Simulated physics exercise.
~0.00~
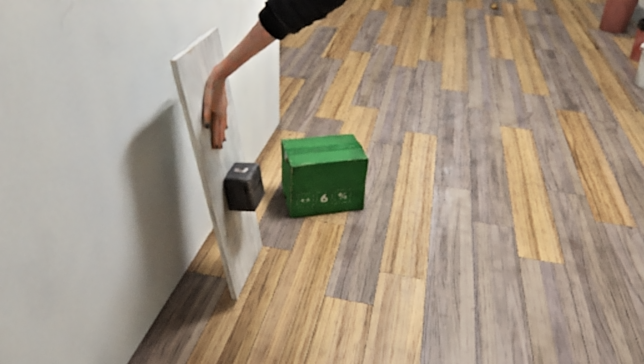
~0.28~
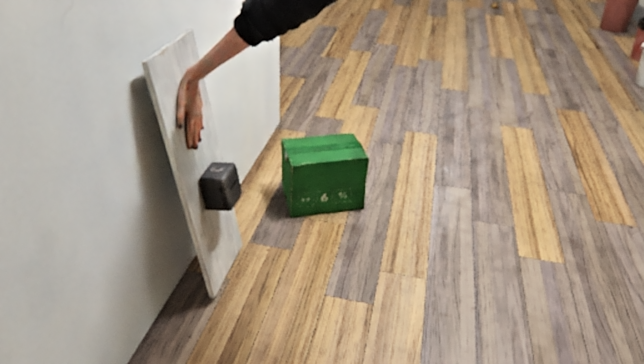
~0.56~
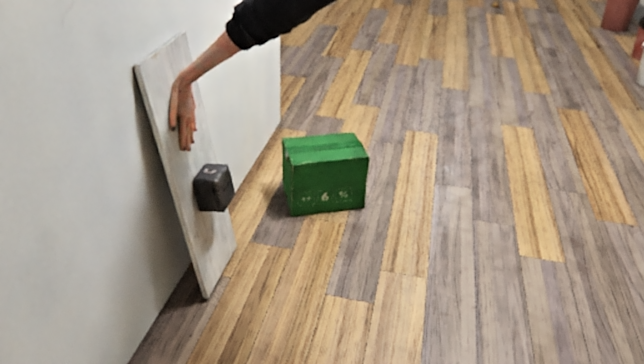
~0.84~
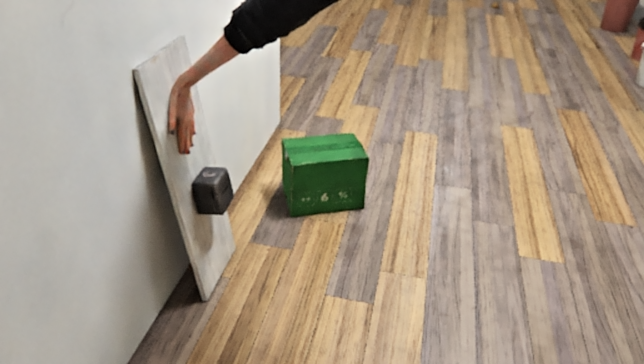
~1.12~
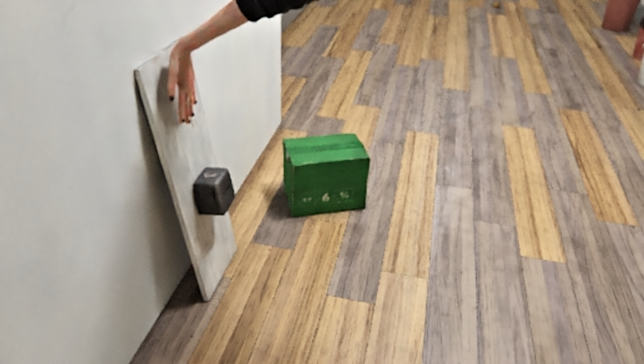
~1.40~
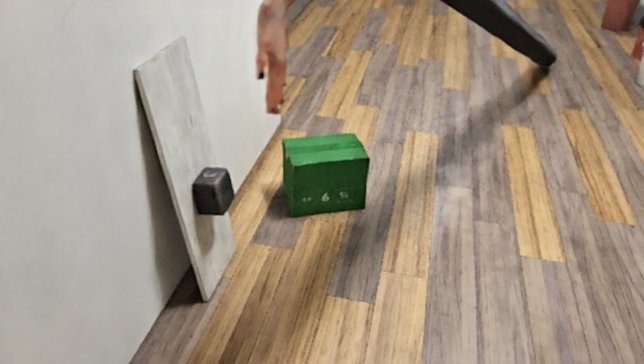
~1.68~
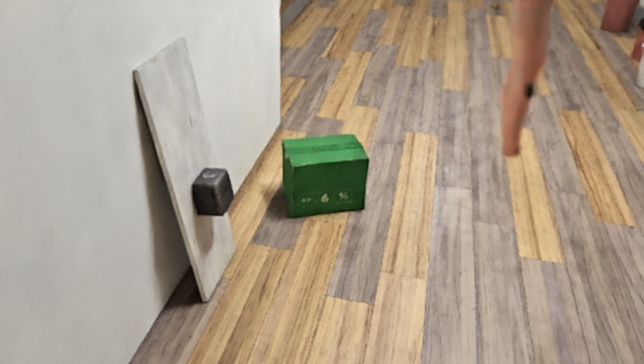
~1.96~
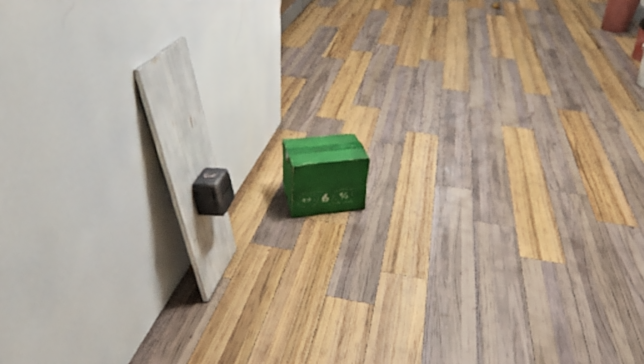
The clip shows a hand tilting a white board with a small dark block on its face leftward against a bare wall, beside a green box on a wooden floor. The hand lets go and withdraws, and the board stays leaning with the block in place.
